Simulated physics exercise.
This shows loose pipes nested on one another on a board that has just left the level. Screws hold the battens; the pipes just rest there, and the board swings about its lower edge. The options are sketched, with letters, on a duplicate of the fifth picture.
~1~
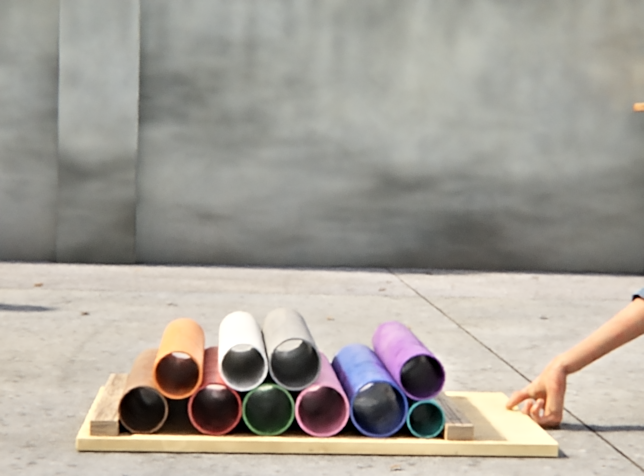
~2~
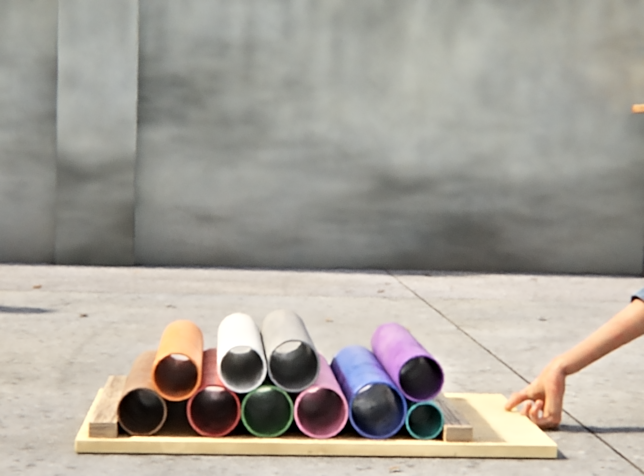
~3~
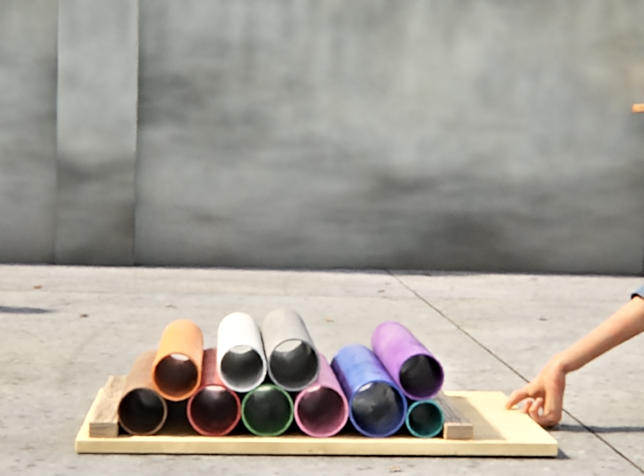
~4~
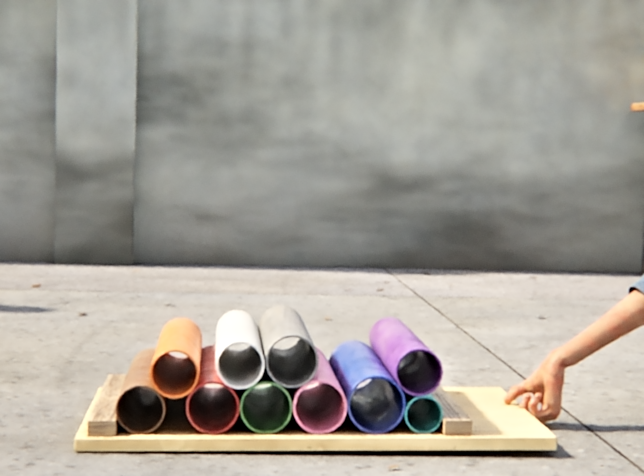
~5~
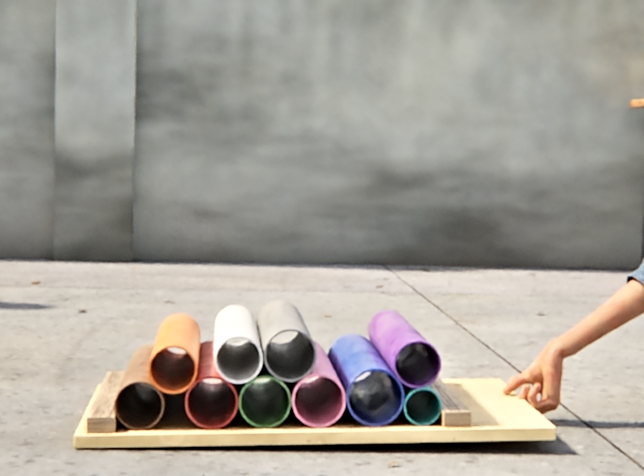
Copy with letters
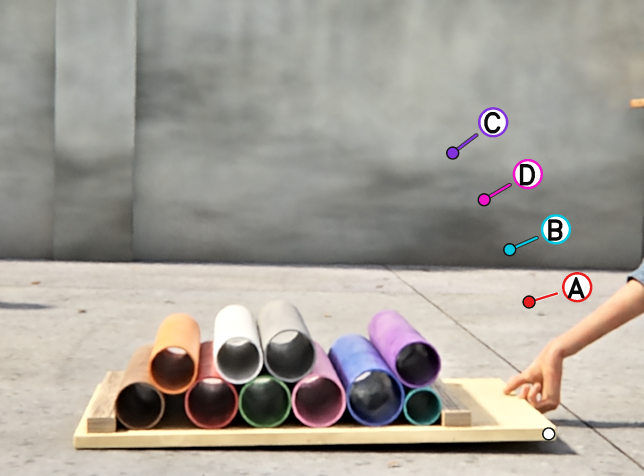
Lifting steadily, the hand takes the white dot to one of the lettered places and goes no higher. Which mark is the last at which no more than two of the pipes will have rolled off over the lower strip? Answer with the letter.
Up to B.
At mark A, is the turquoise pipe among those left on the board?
Yes, with A.
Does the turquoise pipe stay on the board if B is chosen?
Yes, with B.
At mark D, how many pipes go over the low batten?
With D, three.
On the marked copy, A at (529, 302); B at (510, 250); C at (453, 153); D at (484, 200); the white dot at (549, 434).
Taking B. A third of the way, board at 16°.
Two thirds of the way, board at 25°.
When it is over, board at 25°, none over the low batten.
As for the rest, A none over the low batten; C three over the low batten (white, grey, orange); D three over the low batten (white, grey, orange).
